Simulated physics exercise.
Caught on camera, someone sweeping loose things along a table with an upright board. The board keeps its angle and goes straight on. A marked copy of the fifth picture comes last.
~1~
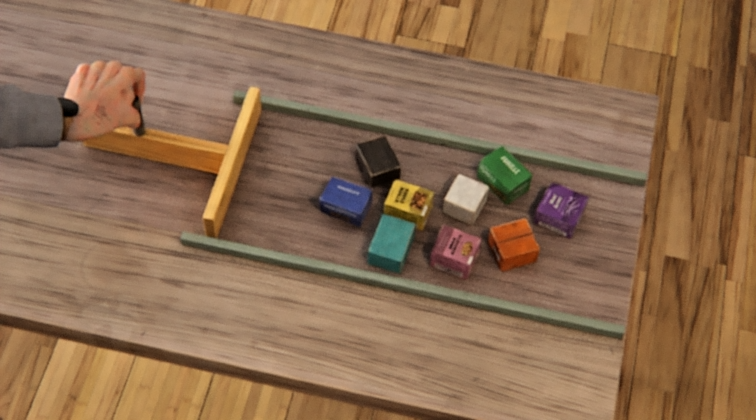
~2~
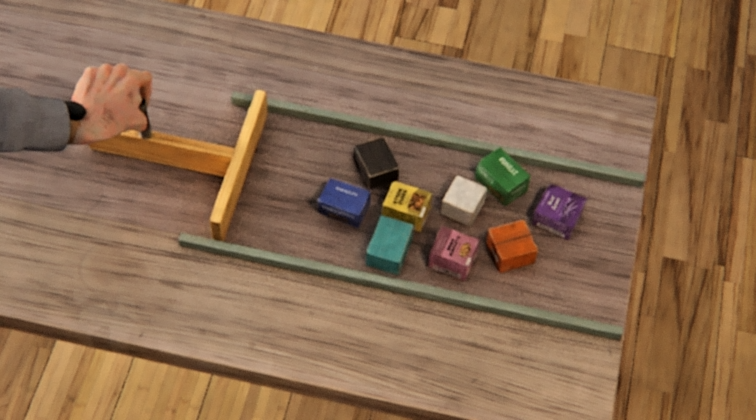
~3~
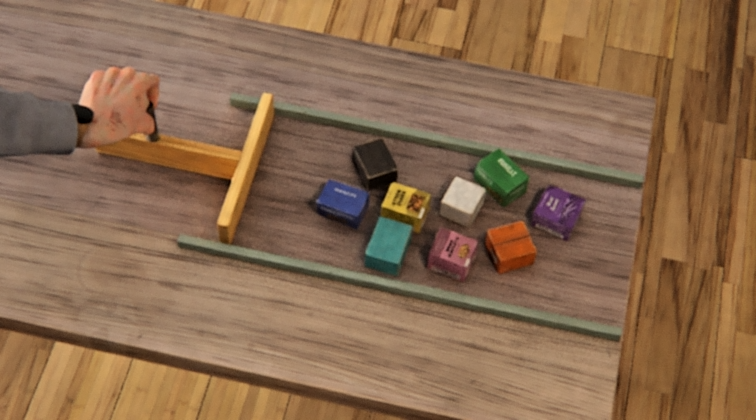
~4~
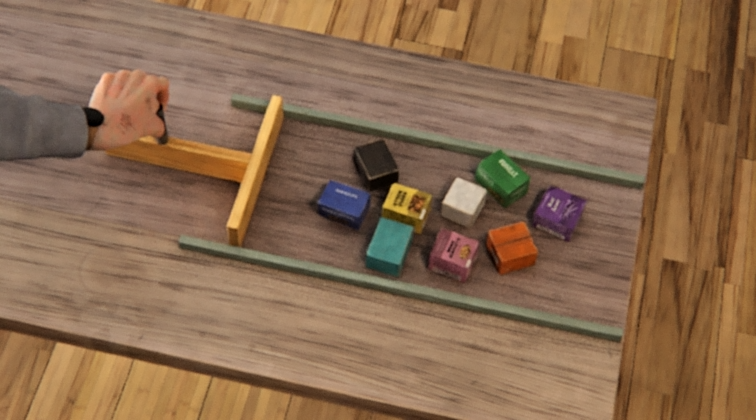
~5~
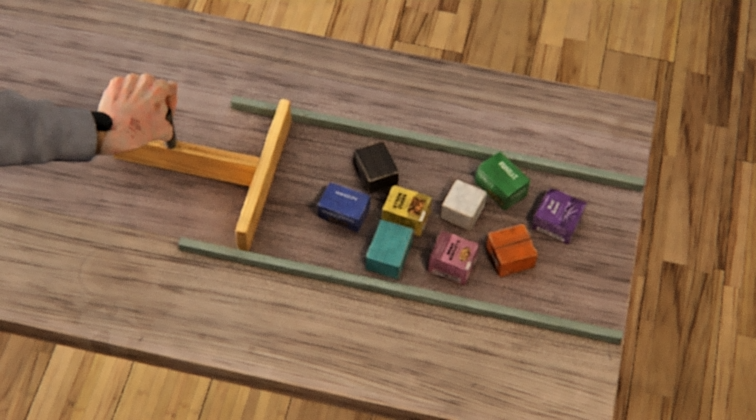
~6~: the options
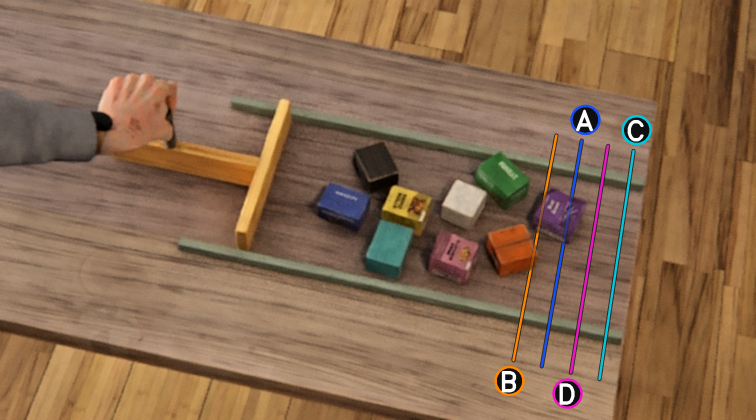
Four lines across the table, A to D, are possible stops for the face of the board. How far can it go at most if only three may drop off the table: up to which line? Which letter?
The farthest such stop is A.
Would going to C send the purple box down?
Yes.
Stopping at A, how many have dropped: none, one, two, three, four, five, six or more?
By then, two.
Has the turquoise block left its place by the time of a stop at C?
Yes.
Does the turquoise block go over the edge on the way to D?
No.
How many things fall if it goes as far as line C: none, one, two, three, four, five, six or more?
Six or more.
On the marked copy, A at (563, 247); B at (536, 242); C at (617, 259); D at (591, 253).
With A. Early on, board (369, 185); turquoise block (402, 255); white block (479, 207).
Further on, board (477, 207); orange box (583, 271); purple box (580, 218).
At the end, board (563, 225); orange box over the edge; purple box over the edge; two fallen.
As for the rest, B is within the limit but short; C drops eight; D drops six.
